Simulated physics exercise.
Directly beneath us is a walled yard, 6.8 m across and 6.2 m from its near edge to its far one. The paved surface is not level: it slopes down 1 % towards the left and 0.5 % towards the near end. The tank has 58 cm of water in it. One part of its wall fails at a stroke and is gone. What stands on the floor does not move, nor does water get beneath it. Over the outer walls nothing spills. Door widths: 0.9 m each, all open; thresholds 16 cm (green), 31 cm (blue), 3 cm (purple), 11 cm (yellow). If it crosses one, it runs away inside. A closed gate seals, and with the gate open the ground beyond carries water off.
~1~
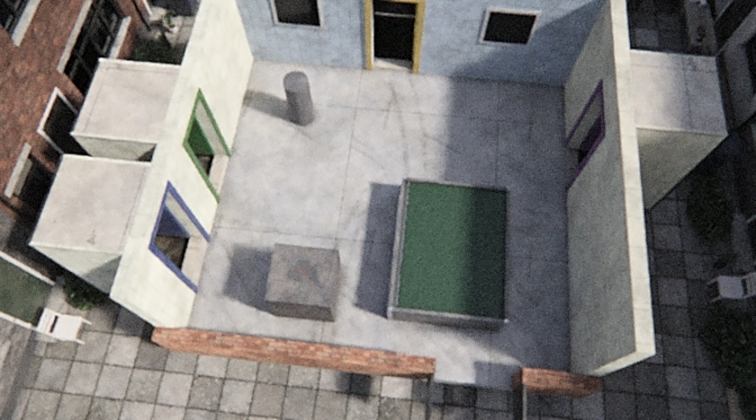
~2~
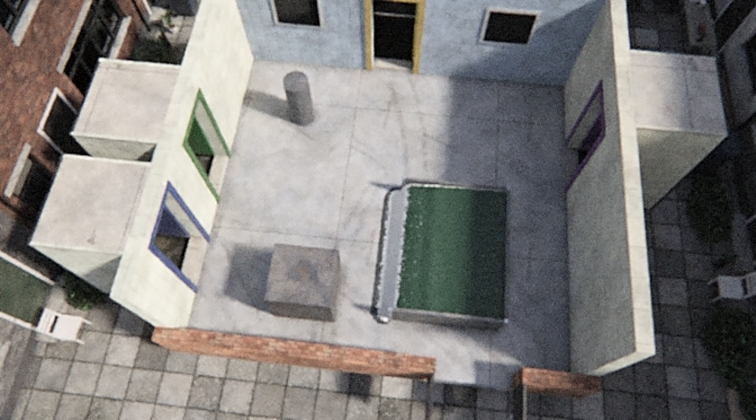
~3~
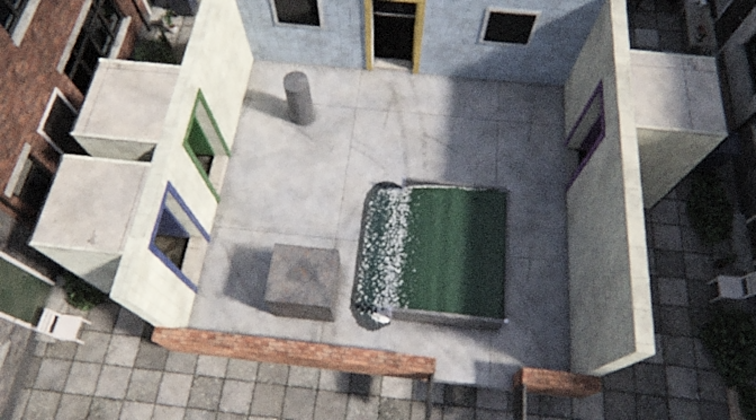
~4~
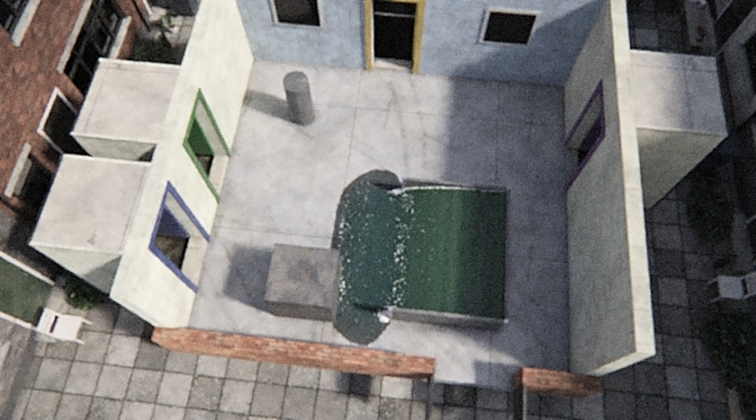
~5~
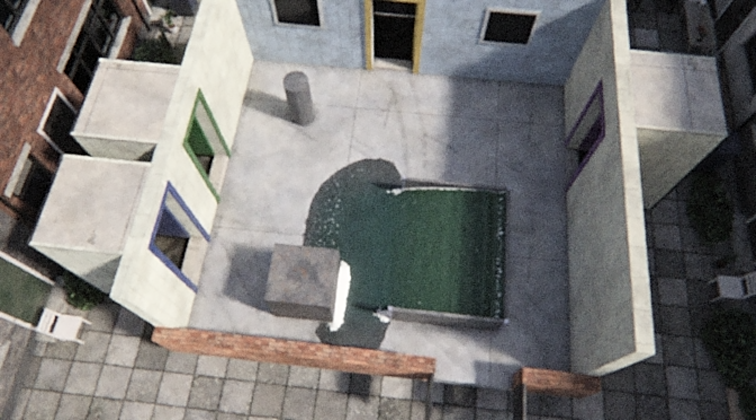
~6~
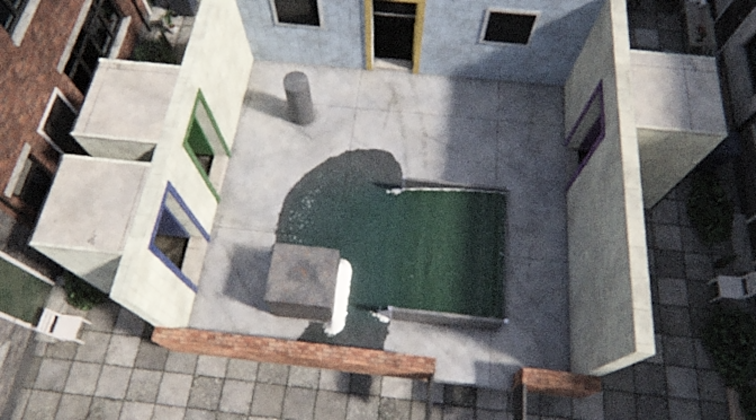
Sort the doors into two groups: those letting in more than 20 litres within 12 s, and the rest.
The green door goes in the first group; the blue door goes with the rest; the purple door goes in the first group; the yellow door goes with the rest.
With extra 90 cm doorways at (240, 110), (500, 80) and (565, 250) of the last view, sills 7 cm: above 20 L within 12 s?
In turn: Over, below, under.
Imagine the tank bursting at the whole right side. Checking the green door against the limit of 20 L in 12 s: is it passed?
Against that limit: Green short of it.
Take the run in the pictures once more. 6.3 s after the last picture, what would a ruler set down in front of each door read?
Depths in centimetres - green: 12, blue: 10, purple: 3, yellow: 9.
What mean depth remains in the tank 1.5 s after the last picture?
Mean depth: Some 17 cm.
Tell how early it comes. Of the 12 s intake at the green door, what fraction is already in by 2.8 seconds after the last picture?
About 90 per cent.
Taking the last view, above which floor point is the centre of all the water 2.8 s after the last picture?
I'd put it close to (316, 226).
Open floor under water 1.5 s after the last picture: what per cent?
About 45 per cent.
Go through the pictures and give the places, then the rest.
Still water, 58 cm deep, in the tank at (452, 247), in the first frame.
Water pours out at (398, 249) and has run 1.3 m, to (400, 190); typically 8 cm deep outside, 58 cm at the tank's back, in the second frame.
The front is at (366, 323), 1.5 m from the gap at (398, 250); 1.8 m2 of floor is under water; 58 cm left at the back of the tank, in the third frame.
Water pours out at (398, 250) and has run 1.7 m, to (342, 327); typically 10 cm deep outside, 57 cm at the tank's back, in the fourth frame.
The front is at (358, 165), 2.1 m from the gap at (398, 250); 4.6 m2 of floor is under water; 51 cm left at the back of the tank, in the fifth frame.
Water pours out at (398, 250) and has run 2.4 m, to (301, 184); typically 8 cm deep outside, 49 cm at the tank's back, in the sixth frame.
Then, 0.7 s after the last picture water covers 35 % of the floor and is deepest (42 cm) near (344, 285); green door 19 cm at the sill, 0 L in, blue door 15 cm at the sill, 0 L in, purple door not reached, yellow door not reached.
Then, 1.5 s after the last picture water covers 45 % of the floor and is deepest (34 cm) near (185, 336); green door 32 cm at the sill, 32 L in, blue door 22 cm at the sill, 0 L in, purple door not reached, yellow door not reached.
Then, 2.8 s after the last picture water covers 55 % of the floor and is deepest (34 cm) near (253, 62); green door 21 cm at the sill, 95 L in, blue door 18 cm at the sill, 0 L in, purple door not reached, yellow door not reached.
Then, 6.3 s after the last picture water covers 95 % of the floor and is deepest (16 cm) near (248, 82); green door 12 cm at the sill, 103 L in, blue door 10 cm at the sill, 0 L in, purple door 3 cm at the sill, 0 L in, yellow door 9 cm at the sill, 0 L in.
Then, 11.3 s after the last picture water covers 100 % of the floor and is deepest (10 cm) near (185, 336); green door 8 cm at the sill, 103 L in, blue door 8 cm at the sill, 0 L in, purple door 7 cm at the sill, 50 L in, yellow door 5 cm at the sill, 0 L in.
